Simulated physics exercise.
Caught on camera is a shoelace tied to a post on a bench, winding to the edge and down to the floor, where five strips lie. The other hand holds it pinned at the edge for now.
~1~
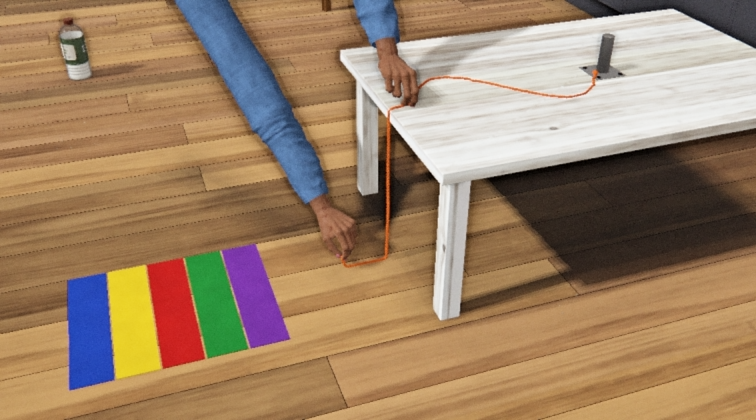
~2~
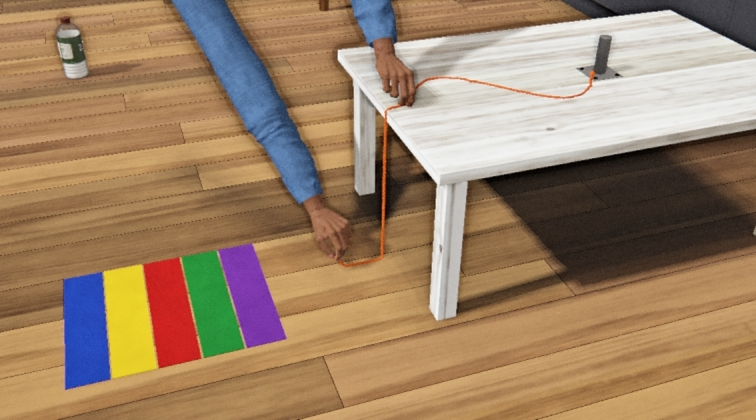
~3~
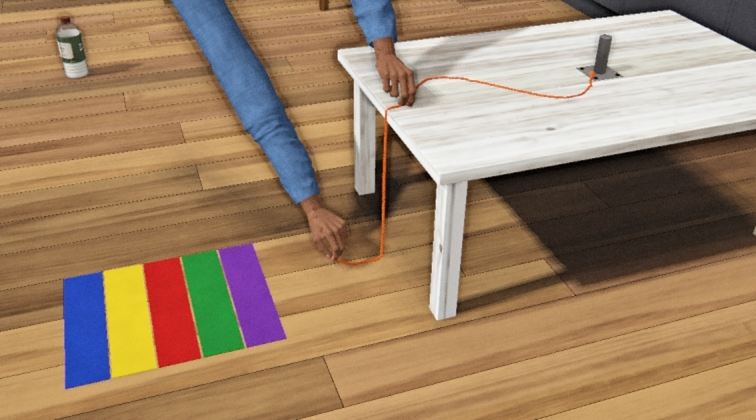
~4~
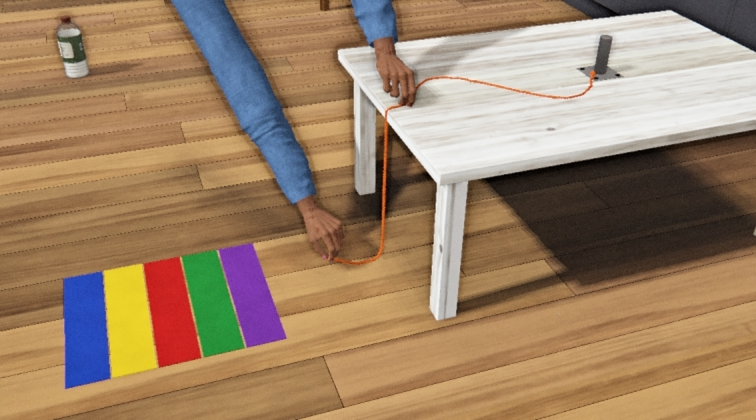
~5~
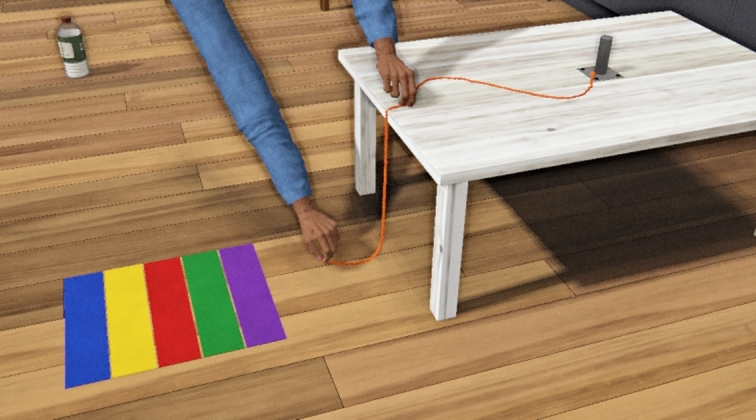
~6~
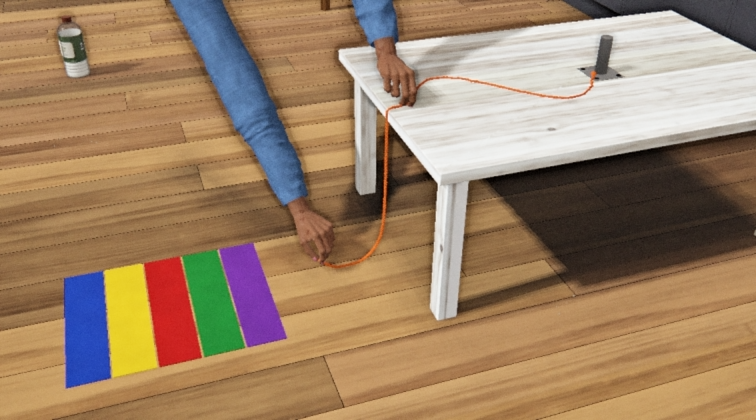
Beside a white bench, one hand pins an orange lace while the other inches left.
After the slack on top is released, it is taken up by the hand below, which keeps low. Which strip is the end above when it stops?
The yellow one.
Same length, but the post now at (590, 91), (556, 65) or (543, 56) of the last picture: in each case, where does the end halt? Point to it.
In order, near (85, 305), (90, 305) and (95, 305).
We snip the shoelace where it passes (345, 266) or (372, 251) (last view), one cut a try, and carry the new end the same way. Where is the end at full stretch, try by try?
In turn, around (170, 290) and around (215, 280).
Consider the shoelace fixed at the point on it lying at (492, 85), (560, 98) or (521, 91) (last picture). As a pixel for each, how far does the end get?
Going through the tries, I'd expect close to (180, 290), (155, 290) and lastly (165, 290).
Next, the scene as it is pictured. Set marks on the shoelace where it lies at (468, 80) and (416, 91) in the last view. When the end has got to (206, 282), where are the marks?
First at (432, 97), next at (380, 132).
A little later, end near (206, 282); over green.
Next, end near (155, 292); over red.
When it is tight, end near (125, 298); over yellow. It halts on the yellow strip.
